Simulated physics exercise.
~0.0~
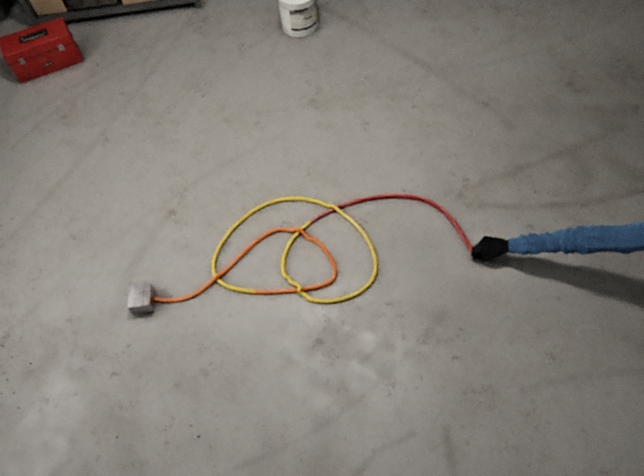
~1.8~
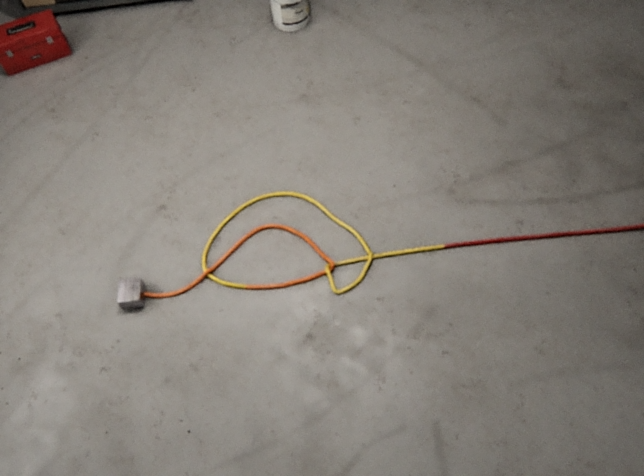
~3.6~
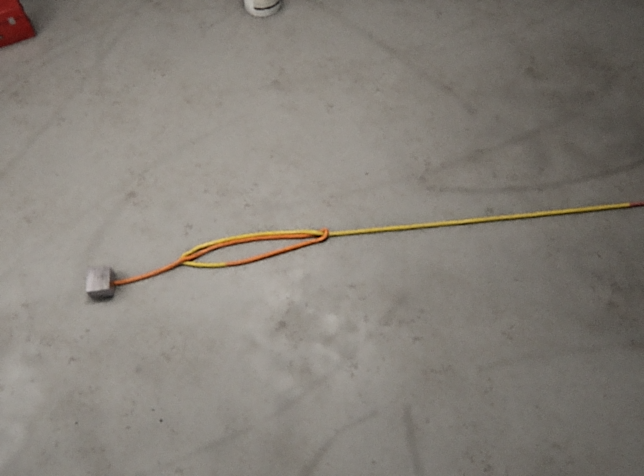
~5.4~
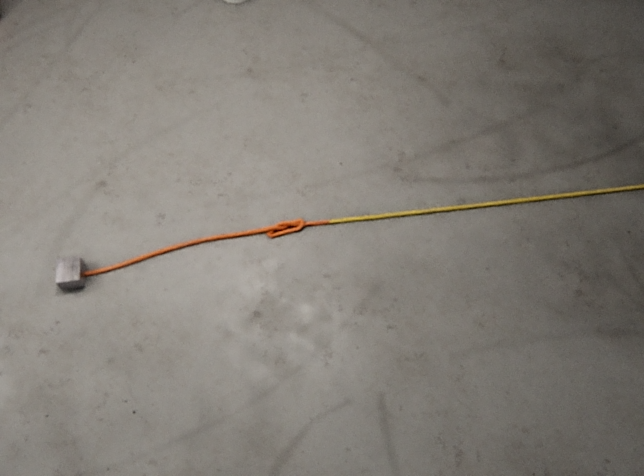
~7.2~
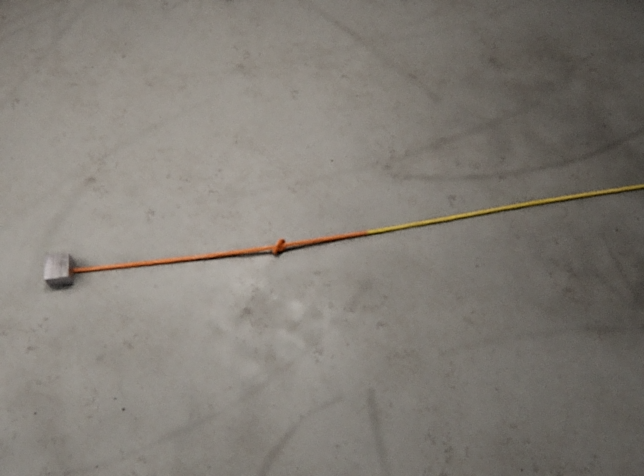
A looped orange, yellow and red rope, fixed to a small gray block at the left, was pulled off to the right by a blue-sleeved arm, its loops shrinking until it stretched straight with a small, tight knot left in the orange part.
